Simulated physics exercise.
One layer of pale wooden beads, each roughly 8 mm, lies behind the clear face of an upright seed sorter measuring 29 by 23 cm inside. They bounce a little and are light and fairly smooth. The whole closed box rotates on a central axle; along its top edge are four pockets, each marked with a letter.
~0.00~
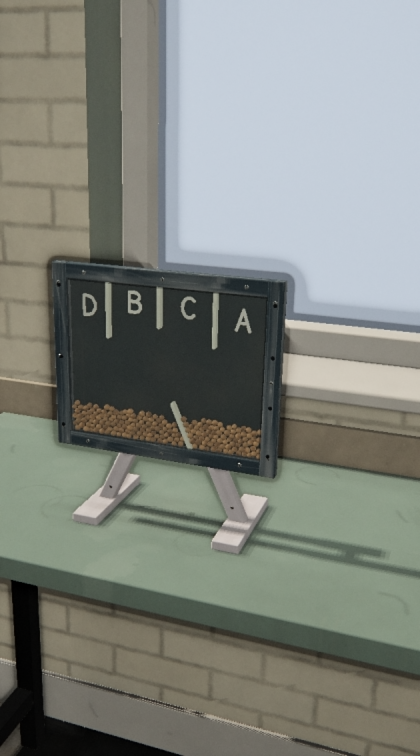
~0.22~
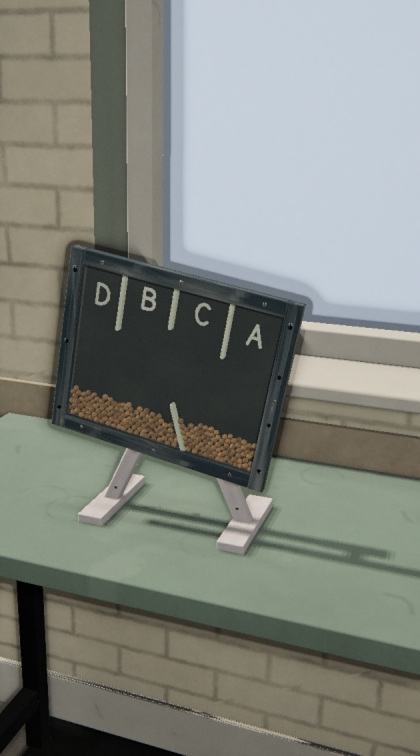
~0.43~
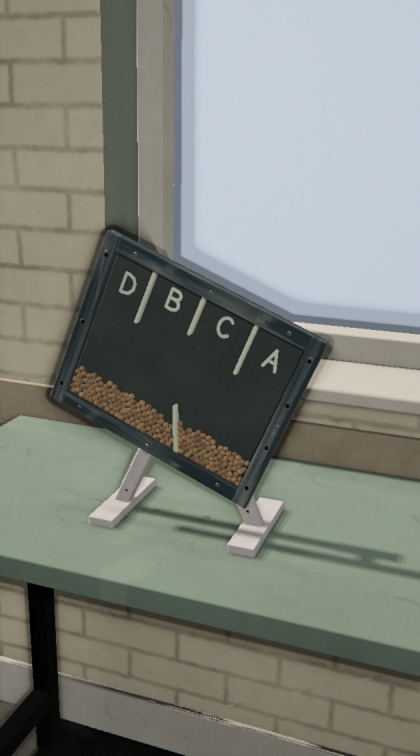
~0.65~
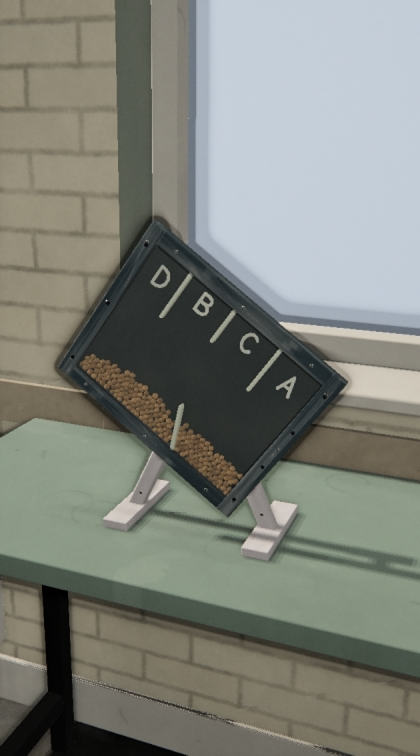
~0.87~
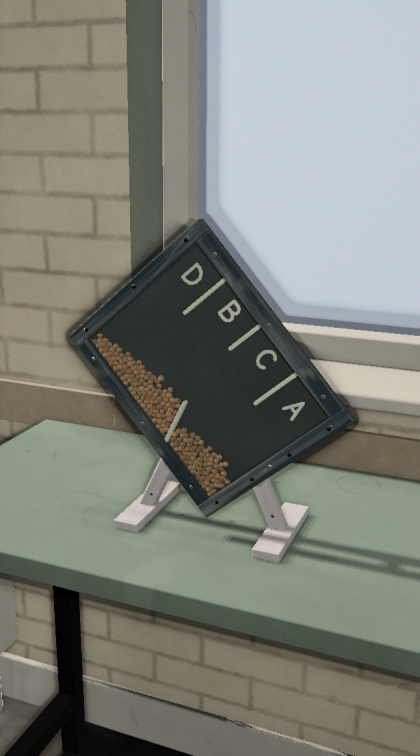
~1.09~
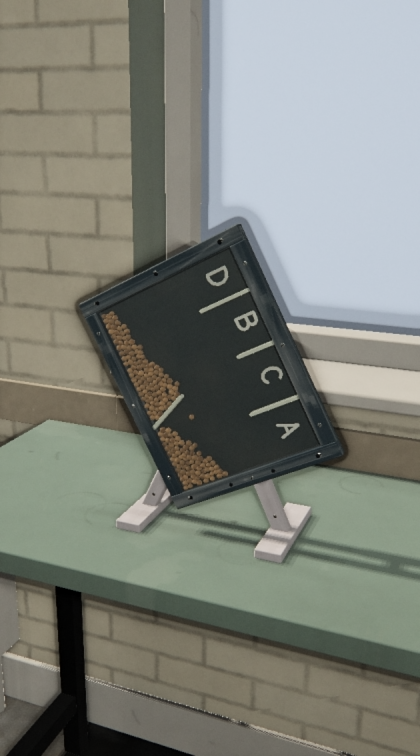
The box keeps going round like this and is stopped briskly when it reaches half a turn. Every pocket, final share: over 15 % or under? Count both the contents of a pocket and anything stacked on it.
In the end pocket A breaks the limit; pocket B keeps inside the limit; pocket C breaks the limit; pocket D keeps inside the limit.
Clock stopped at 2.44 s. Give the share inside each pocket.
Pocket A: 40; pocket B: 0; pocket C: 15; pocket D: 0.
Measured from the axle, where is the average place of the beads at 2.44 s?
Roughly 6 cm to the left of the axle and 9 cm below it.
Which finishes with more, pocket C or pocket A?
By the end, pocket A holds more.
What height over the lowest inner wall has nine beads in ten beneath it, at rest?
Roughly 10 centimetres.
After 2.44 s it has turned 145°, the beads' middle is 6 cm left of and 9 cm below the axle; inside pockets, A 40 %, C 15 %.
After 3.09 s it has turned 180°, the beads' middle is 10 cm left of and 6 cm below the axle; inside pockets, A 45 %, C 25 %.
Settled by 4.2 s, A 70 %, B 0 %, C 30 %, D 0 %.
